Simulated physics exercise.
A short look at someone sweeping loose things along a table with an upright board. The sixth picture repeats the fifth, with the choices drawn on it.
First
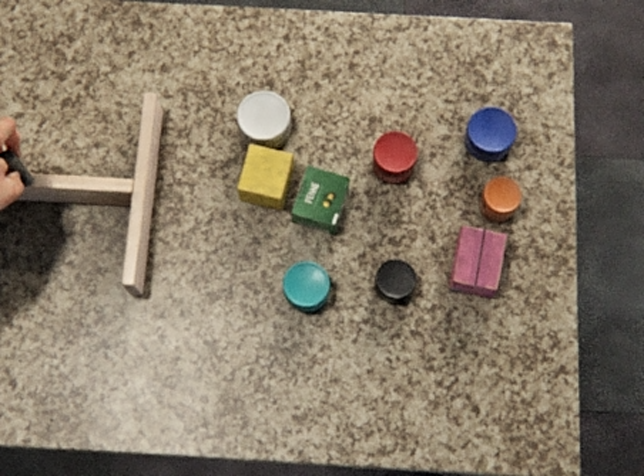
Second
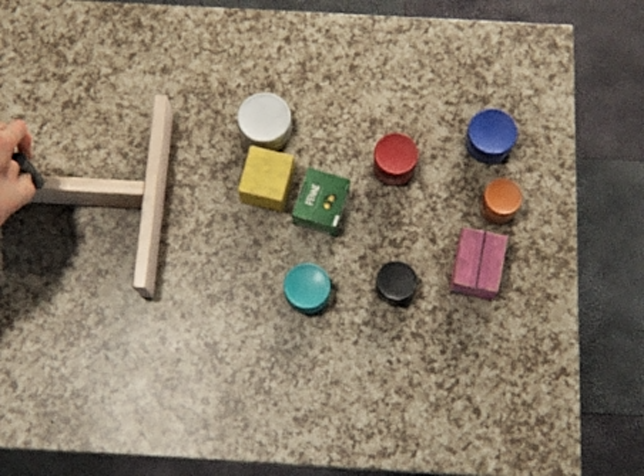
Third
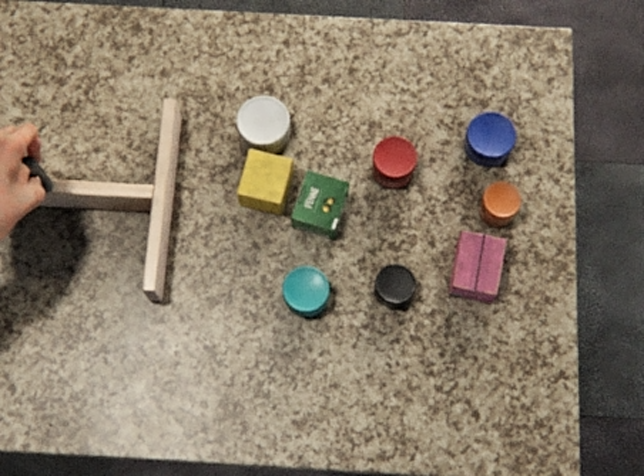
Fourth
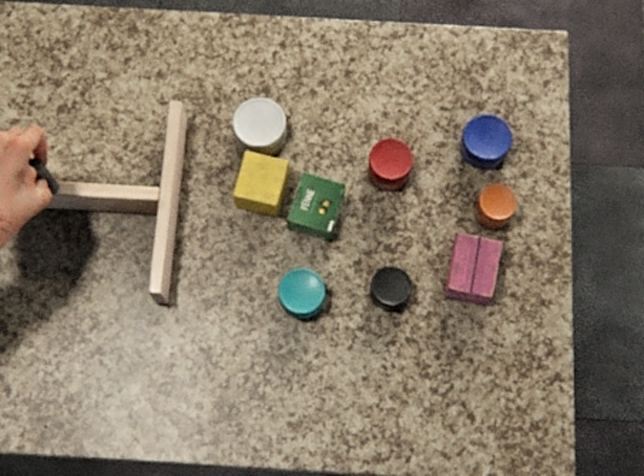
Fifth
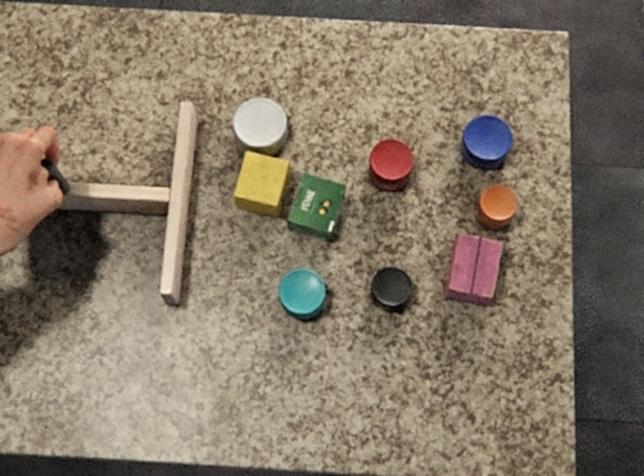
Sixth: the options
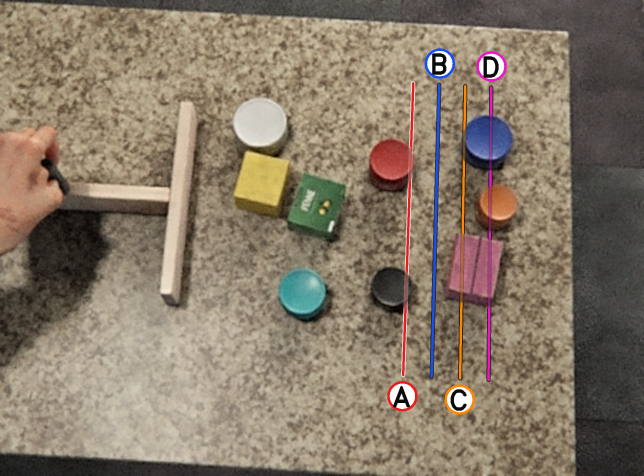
A hand slid an upright wooden board slowly to the right across a speckled table, closing some of the gap to a group of colourful jars and blocks, which stayed put without being touched.
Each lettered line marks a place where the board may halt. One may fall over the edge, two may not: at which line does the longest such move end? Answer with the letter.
At D, and not beyond.
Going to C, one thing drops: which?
It is the orange jar.
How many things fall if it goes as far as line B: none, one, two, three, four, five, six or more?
The count is none.
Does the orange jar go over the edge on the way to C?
By then, yes.
On the copy, A at (408, 223); B at (436, 224); C at (463, 226); D at (490, 227).
On D. First, board (290, 201); white tub (329, 133); turquoise tub (314, 295).
Then, board (403, 208); orange jar (518, 210); blue jar (504, 136).
Finally, board (491, 213); orange jar over the edge; green packet (561, 220); one fallen.
By contrast, A is within the limit but short; B is within the limit but short; C is within the limit but short.
